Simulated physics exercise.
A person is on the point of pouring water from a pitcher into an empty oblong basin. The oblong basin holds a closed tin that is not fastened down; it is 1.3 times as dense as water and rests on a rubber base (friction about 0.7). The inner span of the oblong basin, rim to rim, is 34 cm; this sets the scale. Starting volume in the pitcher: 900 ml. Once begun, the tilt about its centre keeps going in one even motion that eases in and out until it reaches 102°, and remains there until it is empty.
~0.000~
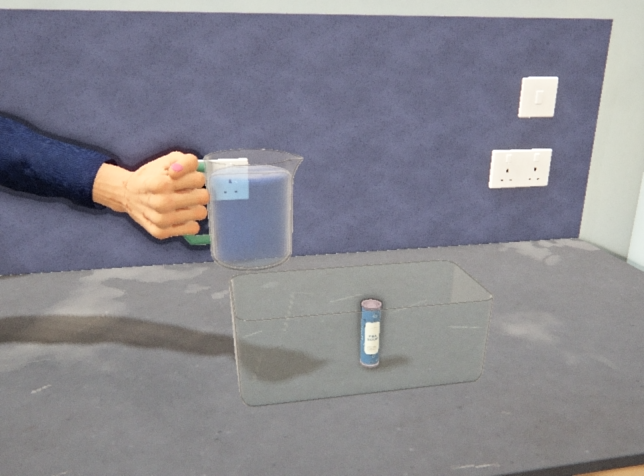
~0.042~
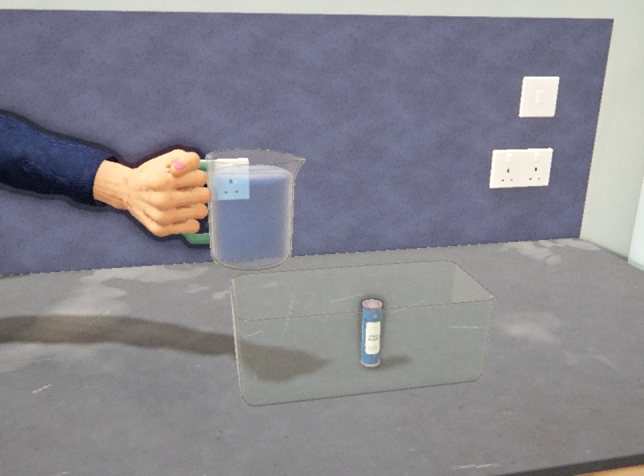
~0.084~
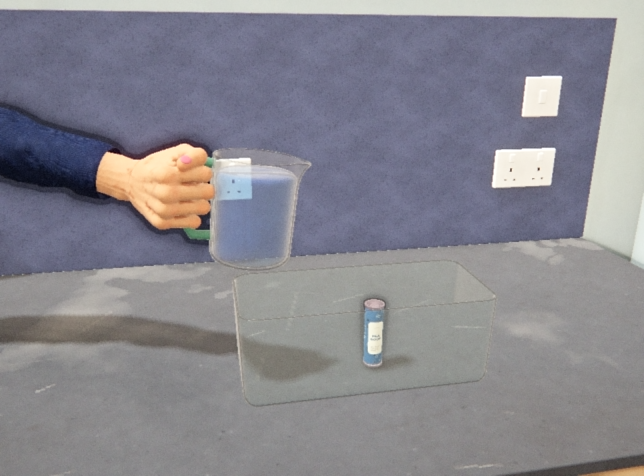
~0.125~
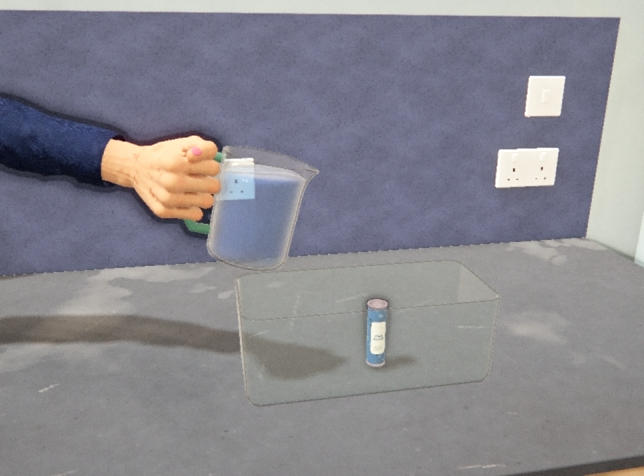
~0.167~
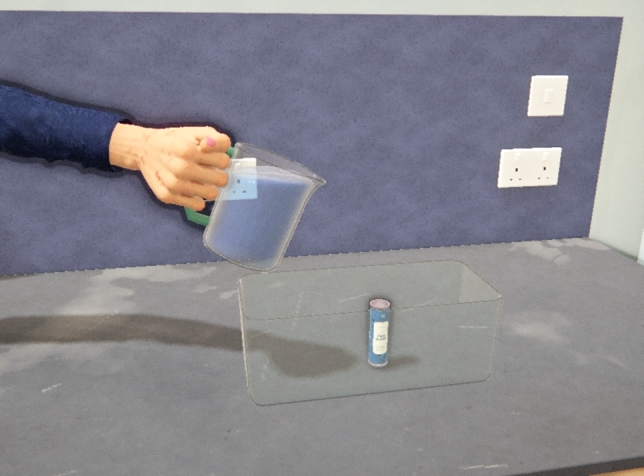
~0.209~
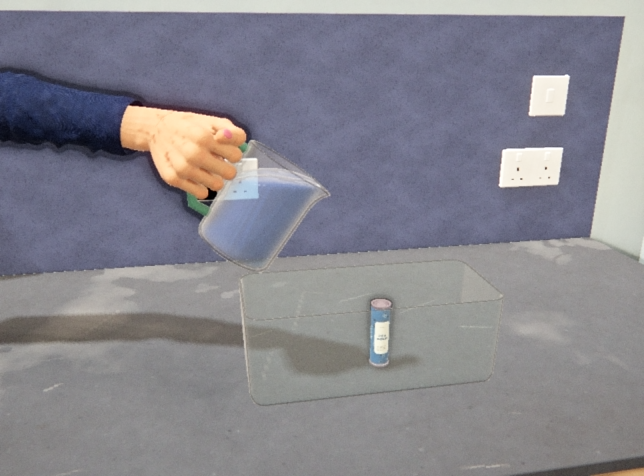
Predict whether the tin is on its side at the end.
The tin is on its side.
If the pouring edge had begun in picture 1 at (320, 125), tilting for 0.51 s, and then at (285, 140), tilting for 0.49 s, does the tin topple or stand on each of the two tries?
The tin overturns the first time and overturns the second time.
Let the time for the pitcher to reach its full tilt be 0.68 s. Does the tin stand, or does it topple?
The tin tips over.
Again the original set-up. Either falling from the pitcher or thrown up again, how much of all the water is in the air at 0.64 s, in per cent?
Estimate: Around 14 per cent.
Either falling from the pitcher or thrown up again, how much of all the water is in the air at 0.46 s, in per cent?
22 %.
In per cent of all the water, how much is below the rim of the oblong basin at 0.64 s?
About 64 per cent.
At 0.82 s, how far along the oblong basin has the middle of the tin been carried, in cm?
The tin is about 10 cm from where it started.
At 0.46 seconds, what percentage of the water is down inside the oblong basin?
I reckon close to 18 percent of it.
By 0.46 s the tilt is 97° and 61 per cent is still to pour; the tin stands where it began.
By 0.64 s the tilt is 102° and 22 per cent is still to pour; the tin leans 5°.
By 0.82 s the tilt is 102° and 6 per cent is still to pour; the tin lies on its side.
By 1.03 s the tilt is 102° and 1 per cent is still to pour; the tin lies on its side.
At rest the tin lies on its side.
